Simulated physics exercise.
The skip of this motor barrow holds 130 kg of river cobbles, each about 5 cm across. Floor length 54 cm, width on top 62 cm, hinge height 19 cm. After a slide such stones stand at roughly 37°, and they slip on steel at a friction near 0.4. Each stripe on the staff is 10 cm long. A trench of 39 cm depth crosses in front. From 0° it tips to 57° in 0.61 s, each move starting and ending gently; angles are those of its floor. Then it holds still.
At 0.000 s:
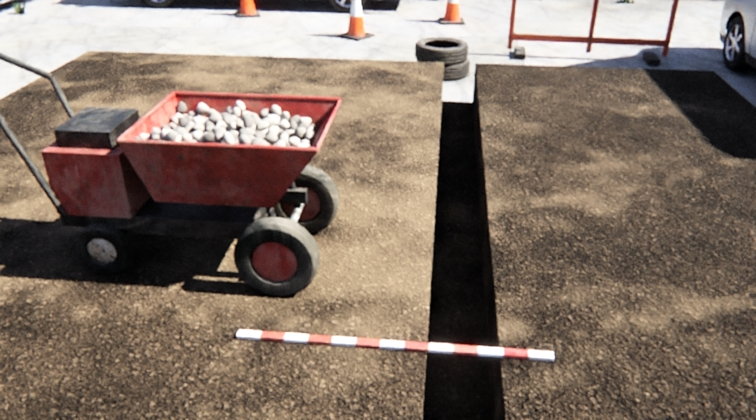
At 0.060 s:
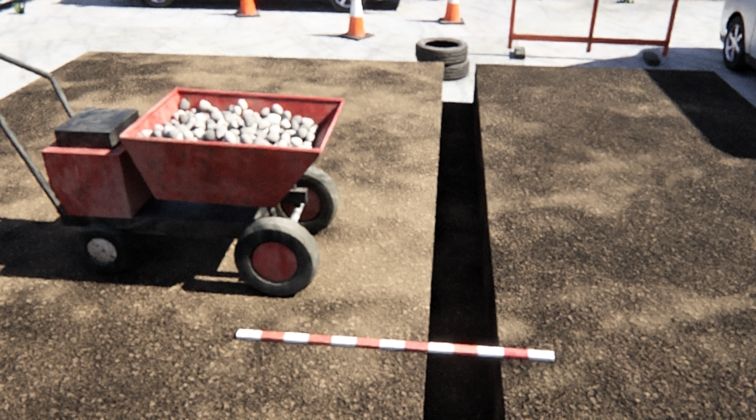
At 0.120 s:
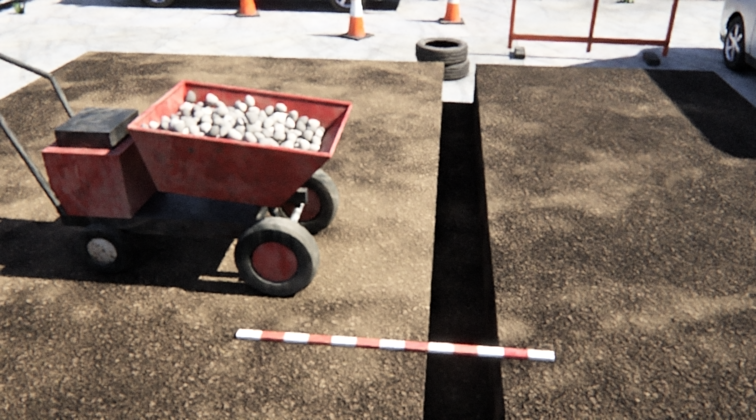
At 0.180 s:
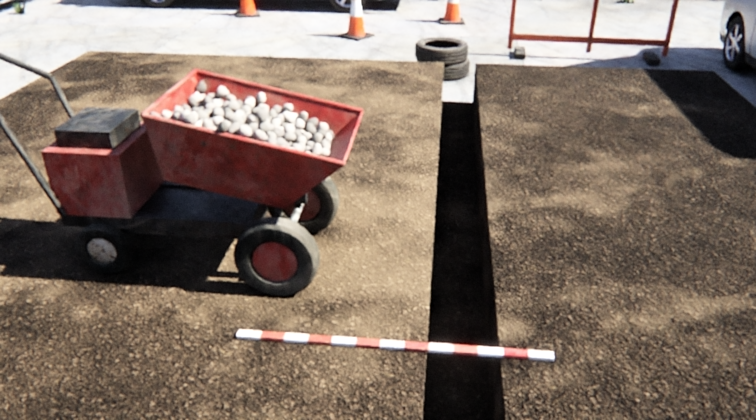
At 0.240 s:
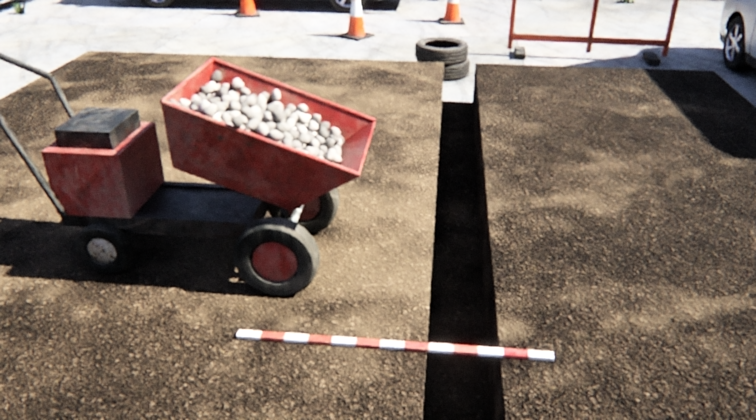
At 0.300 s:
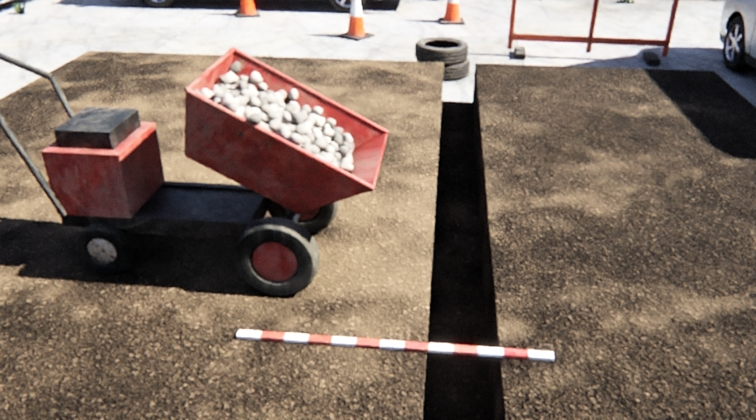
A red motor barrow's skip full of cobbles tilts steadily forward toward the right.
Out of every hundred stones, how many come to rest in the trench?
About 45 per cent.
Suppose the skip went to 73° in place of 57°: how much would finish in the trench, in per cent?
Then about 90 per cent.
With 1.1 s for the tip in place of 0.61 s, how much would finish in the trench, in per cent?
It would be near 45 per cent.
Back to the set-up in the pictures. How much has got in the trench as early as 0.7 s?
Some 5 per cent.
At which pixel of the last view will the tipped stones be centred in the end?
Near (464, 322).
After 0.5 s the floor is at 48°; 100 % in the skip; the foremost stones are at (377, 189).
After 0.7 s the floor is at 57°; 93 % in the skip, 4 % short of the trench, 3 % in the trench; the foremost stones are at (458, 250).
After 1.1 s the floor is at 57°; 58 % in the skip, 4 % short of the trench, 30 % in the trench, 9 % past the trench; the foremost stones are at (567, 288).
After 3.0 s the floor is at 57°; 43 % in the skip, 4 % short of the trench, 45 % in the trench, 9 % past the trench; the foremost stones are at (675, 289).
